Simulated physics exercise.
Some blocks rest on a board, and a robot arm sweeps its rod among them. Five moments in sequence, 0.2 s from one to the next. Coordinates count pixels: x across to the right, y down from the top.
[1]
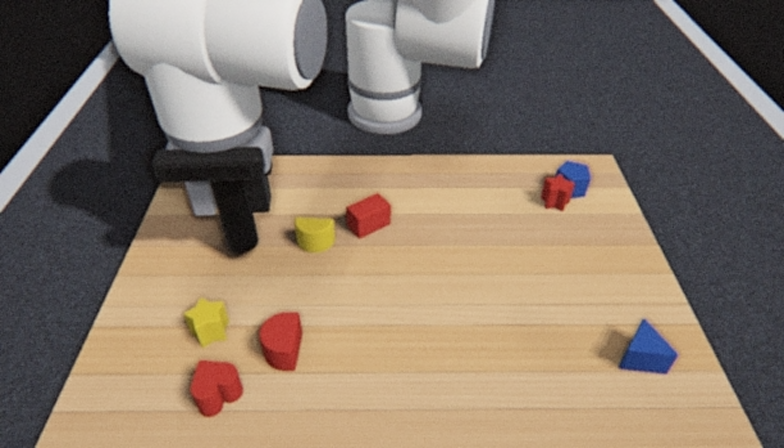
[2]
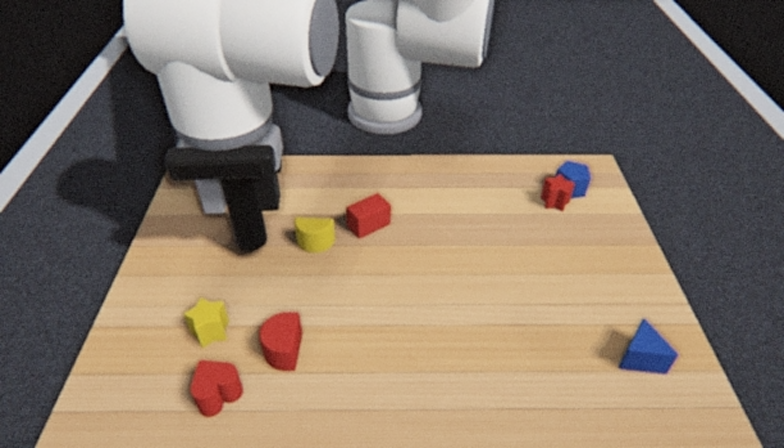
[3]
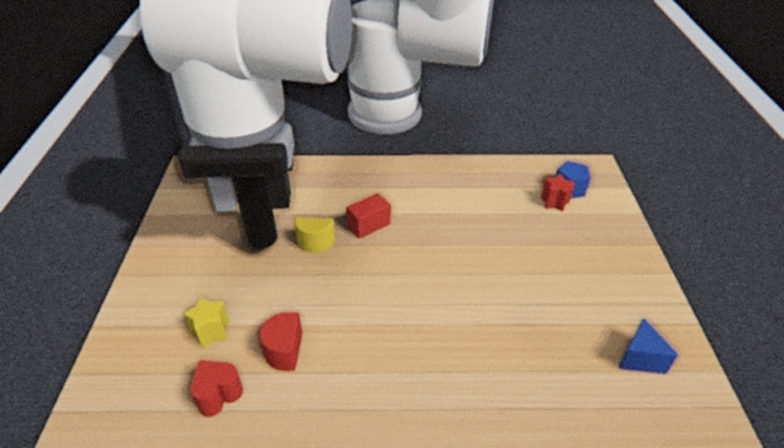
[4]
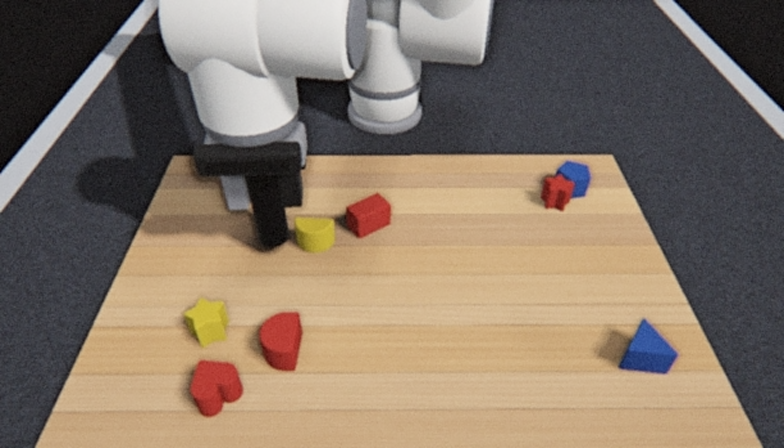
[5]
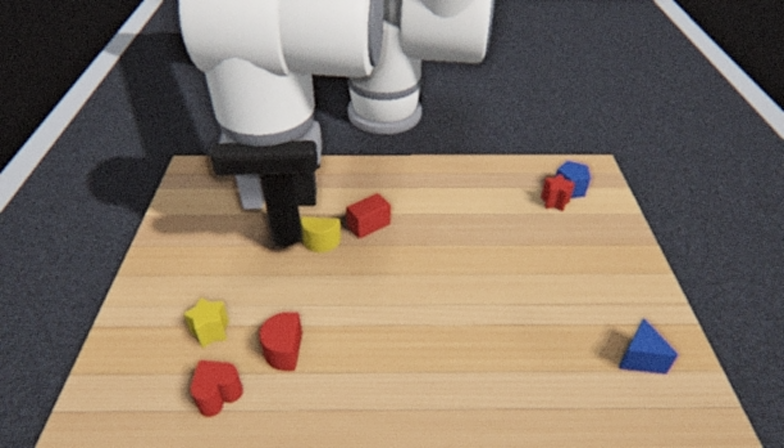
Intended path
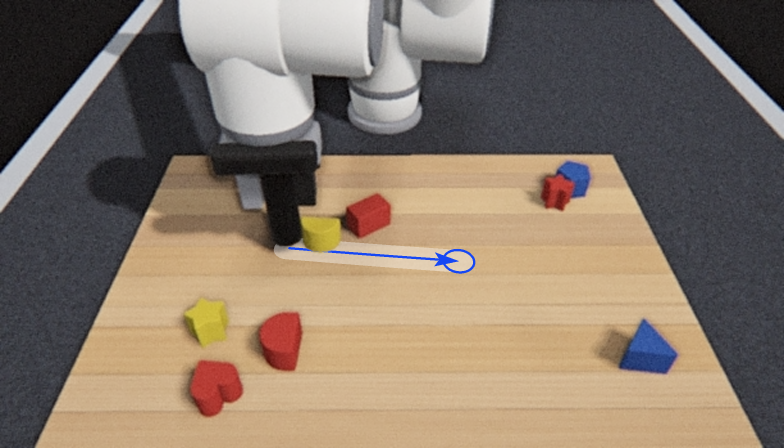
A robot arm slid its black rod slowly to the right across the back of a wooden board, reached the yellow half-round block and nudged it slightly toward the red rectangular one.
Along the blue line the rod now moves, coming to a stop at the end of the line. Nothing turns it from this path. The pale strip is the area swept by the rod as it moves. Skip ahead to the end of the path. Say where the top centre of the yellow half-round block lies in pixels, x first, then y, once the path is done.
In the picture, that point is around (457, 216).
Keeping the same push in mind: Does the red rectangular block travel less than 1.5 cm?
It seems so.
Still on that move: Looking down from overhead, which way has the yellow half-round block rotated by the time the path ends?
Its spin: Anticlockwise.
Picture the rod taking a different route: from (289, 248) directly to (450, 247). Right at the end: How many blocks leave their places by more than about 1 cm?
The count will be 2.
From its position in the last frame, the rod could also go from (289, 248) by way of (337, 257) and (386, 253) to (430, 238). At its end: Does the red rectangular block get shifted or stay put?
By the last moment of the path, the red rectangular block has shifted.
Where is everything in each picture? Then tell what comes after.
In the first frame, lower end of the rod (243, 243), tops of blocks, yellow half-round block (313, 224), red rectangular block (368, 205).
In the second frame, rod (252, 241), blocks as before.
In the third frame, rod (262, 239), blocks as before.
In the fourth frame, rod (274, 237), blocks as before.
In the fifth frame, rod (287, 236), yellow half-round block (319, 223), red rectangular block (368, 205).
The drawn path runs from (289, 248) directly to (459, 261).
On the path given first. One third of the way, rod (346, 241); yellow half-round block (377, 226); red rectangular block (376, 204), turned 30° anticlockwise.
Two thirds of the way, rod (404, 245); yellow half-round block (430, 221), turned 50° anticlockwise; red rectangular block (376, 204), turned 30° anticlockwise.
At the end, rod (460, 249); yellow half-round block (457, 216), turned 125° anticlockwise; red rectangular block (376, 204), turned 30° anticlockwise.
